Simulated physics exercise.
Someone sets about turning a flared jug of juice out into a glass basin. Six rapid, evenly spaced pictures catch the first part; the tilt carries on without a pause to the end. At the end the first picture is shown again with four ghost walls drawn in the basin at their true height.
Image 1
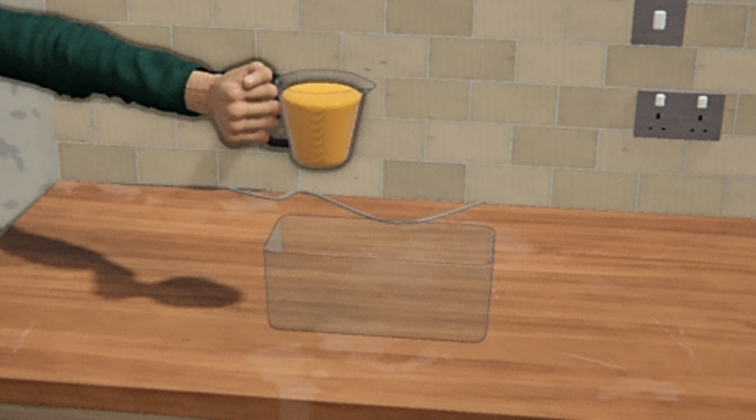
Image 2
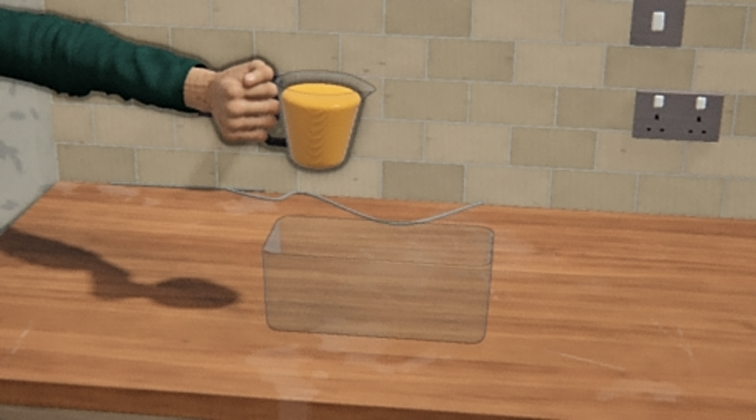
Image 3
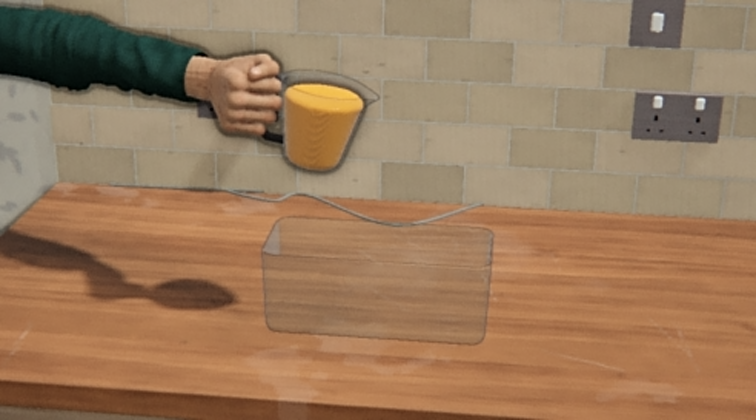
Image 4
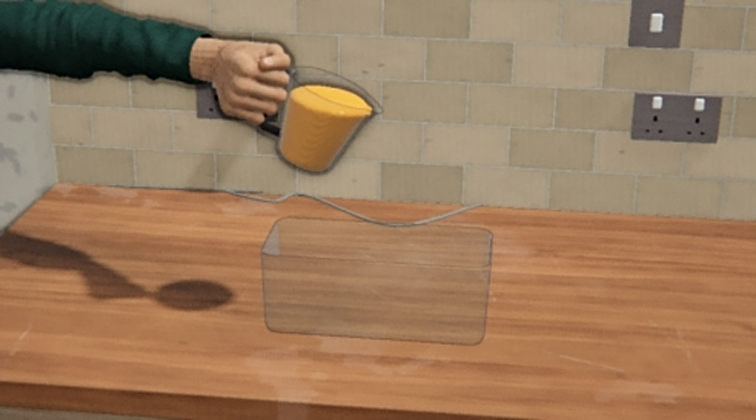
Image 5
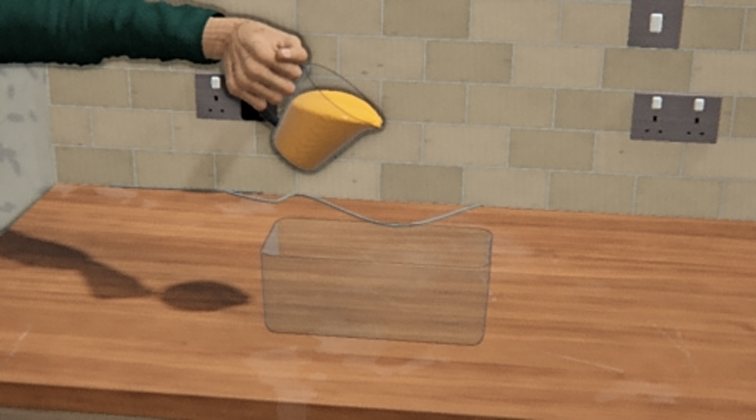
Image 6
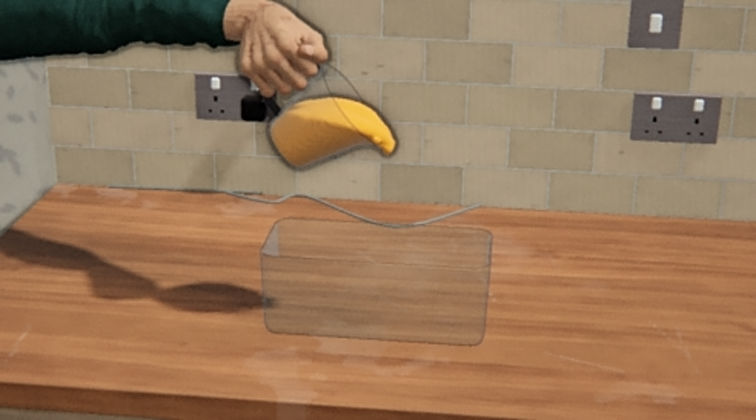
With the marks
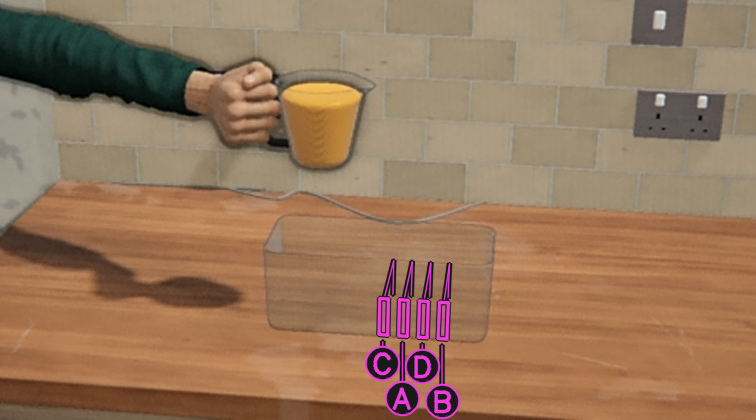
In the video, a hand in a dark green sleeve holds a flared jug of orange juice above a clear glass basin on a wooden counter, then tilts it increasingly to the right until juice comes over the lip.
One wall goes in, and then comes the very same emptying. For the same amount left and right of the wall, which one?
Use slot A.
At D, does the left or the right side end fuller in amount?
More ends on the left.
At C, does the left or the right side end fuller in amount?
The right side.
On the marked copy, A at (402, 342); B at (442, 345); C at (382, 341); D at (422, 344).
With A, about 56 % ends left of the wall and 37 % right of it; 7 % is lost outside.
With B, about 85 % ends left of the wall and 6 % right of it; 9 % is lost outside.
With C, about 15 % ends left of the wall and 80 % right of it; 6 % is lost outside.
With D, about 82 % ends left of the wall and 14 % right of it; 4 % is lost outside.
